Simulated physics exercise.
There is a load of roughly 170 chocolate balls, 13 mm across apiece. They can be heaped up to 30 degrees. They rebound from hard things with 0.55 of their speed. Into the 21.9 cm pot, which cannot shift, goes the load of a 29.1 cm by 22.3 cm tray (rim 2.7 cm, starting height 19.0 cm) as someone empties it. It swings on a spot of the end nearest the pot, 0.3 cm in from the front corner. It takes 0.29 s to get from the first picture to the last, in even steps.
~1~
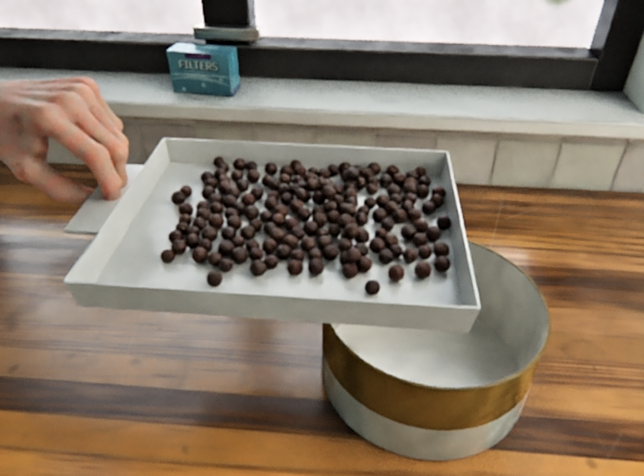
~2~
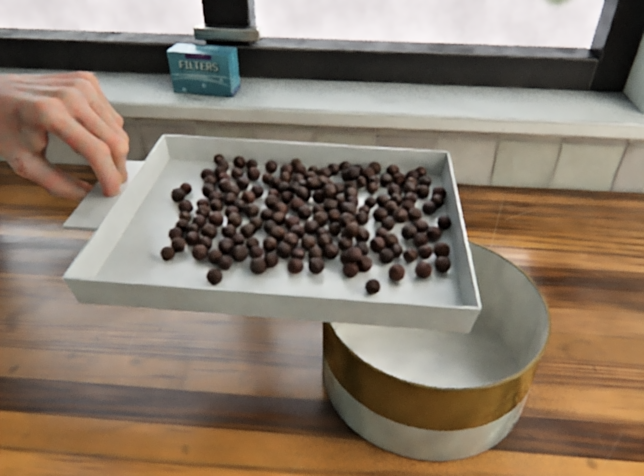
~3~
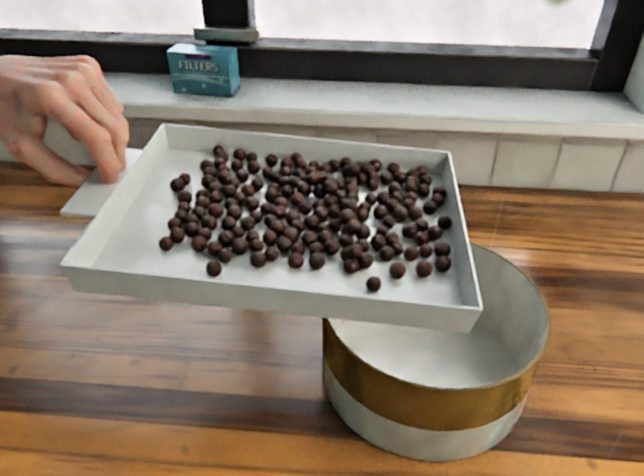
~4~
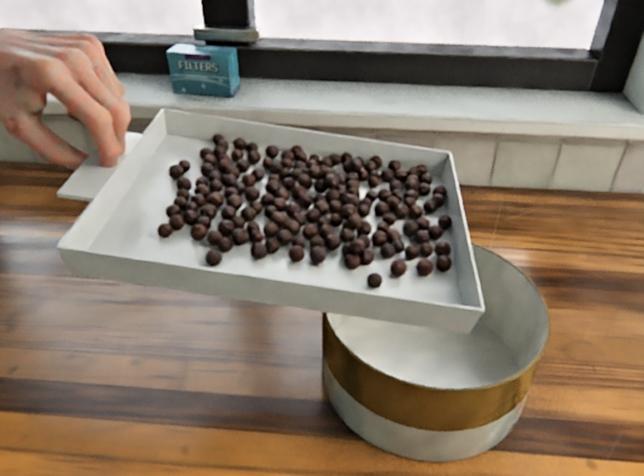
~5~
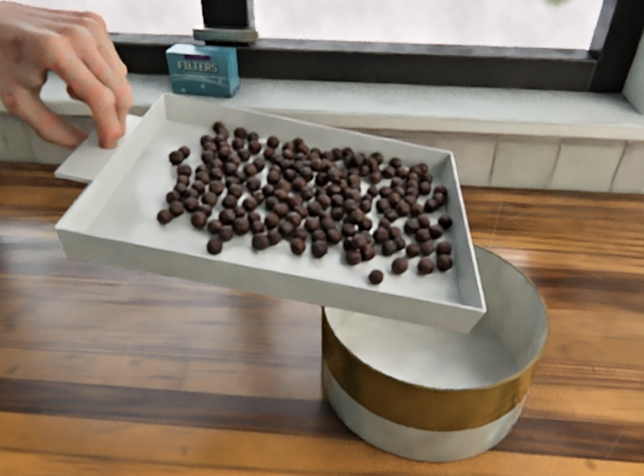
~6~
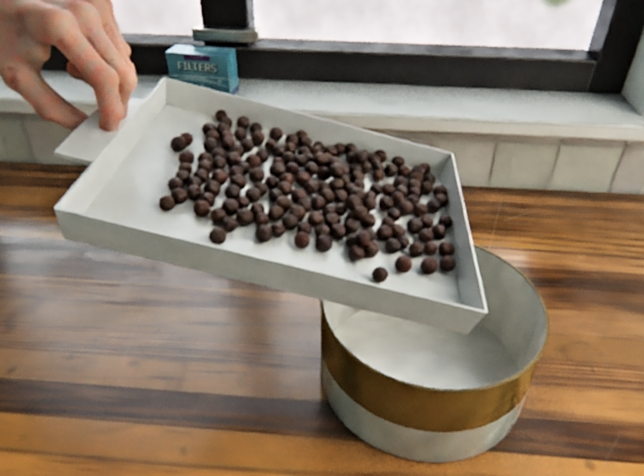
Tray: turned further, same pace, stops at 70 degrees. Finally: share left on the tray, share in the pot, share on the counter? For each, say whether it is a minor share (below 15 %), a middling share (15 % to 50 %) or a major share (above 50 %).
I expect this. Left on the tray - a major share. Pot - a minor share. Counter - a minor share.
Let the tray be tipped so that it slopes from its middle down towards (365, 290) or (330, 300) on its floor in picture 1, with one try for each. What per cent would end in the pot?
Around 0 % for the first direction, around 0 % for the second.
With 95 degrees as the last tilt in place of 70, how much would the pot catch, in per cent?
The pot would get around 65 per cent.
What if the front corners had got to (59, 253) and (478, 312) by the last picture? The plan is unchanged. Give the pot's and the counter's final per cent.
Per cent by place - pot 0, counter 0.
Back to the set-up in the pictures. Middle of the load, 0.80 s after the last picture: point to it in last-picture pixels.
Close to pixel (427, 170).
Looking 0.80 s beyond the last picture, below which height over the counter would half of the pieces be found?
Around 26 cm up.
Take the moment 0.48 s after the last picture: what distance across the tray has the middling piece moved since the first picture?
It has moved some 5 cm from its start.
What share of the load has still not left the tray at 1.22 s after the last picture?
Value: About 100%.
Then, 0.48 s after the last picture, tilt 40 degrees; the tray holds 100 %, the pot 0 %.
Then, 0.80 s after the last picture, tilt 58 degrees; the tray holds 100 %, the pot 0 %.
Then, 1.22 s after the last picture, tilt 70 degrees; the tray holds 100 %, the pot 0 %.
In the end, tray 100 %, pot 0 %, counter 0 %.
